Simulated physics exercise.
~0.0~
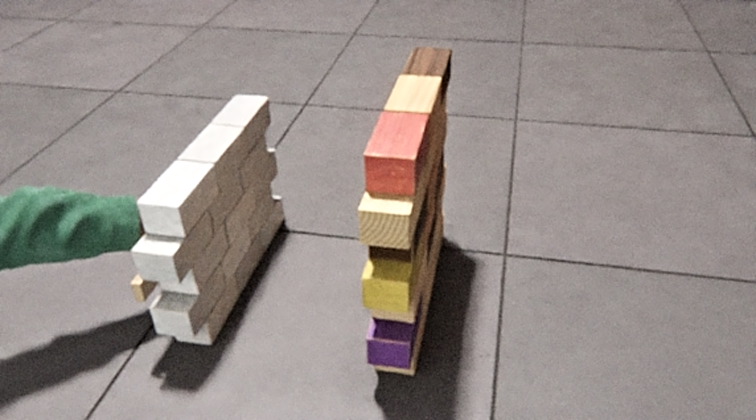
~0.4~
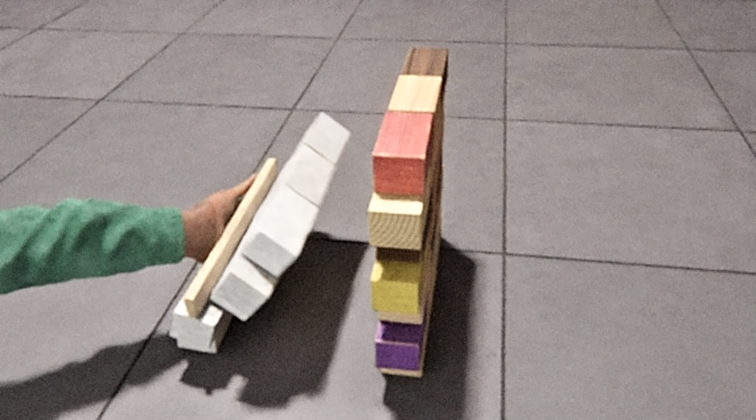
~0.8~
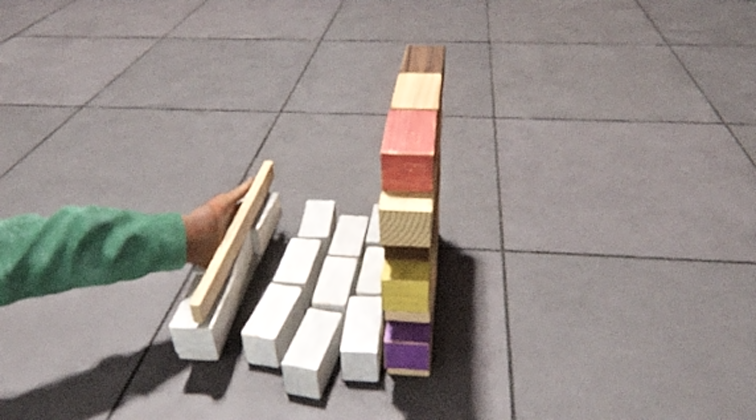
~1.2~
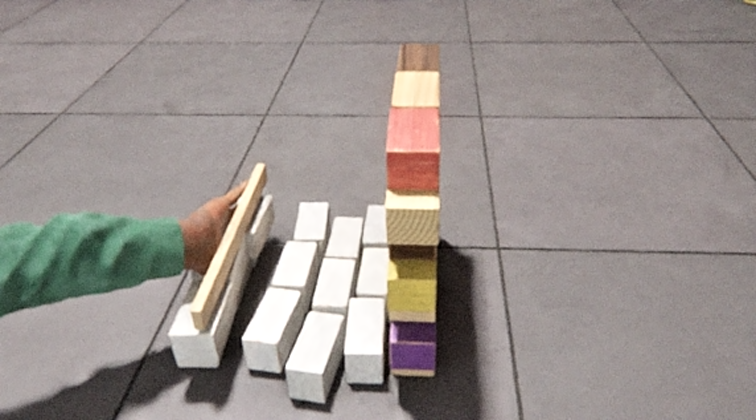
A hand in a green sleeve pushes a pale wooden strip rightward against a wall of white blocks, on a grey tiled floor seen from slightly above as the view drifts a little sideways. To the right stands a taller, narrow wall of wooden blocks, with red, yellow and purple ones on its near end. The white wall tips to the right above its lowest row and breaks apart, its blocks landing in loose rows that reach the base of the other wall. The hand and strip stop over the white bottom row, which remains in place. The coloured wall stays upright, its red, yellow and purple blocks unmoved.
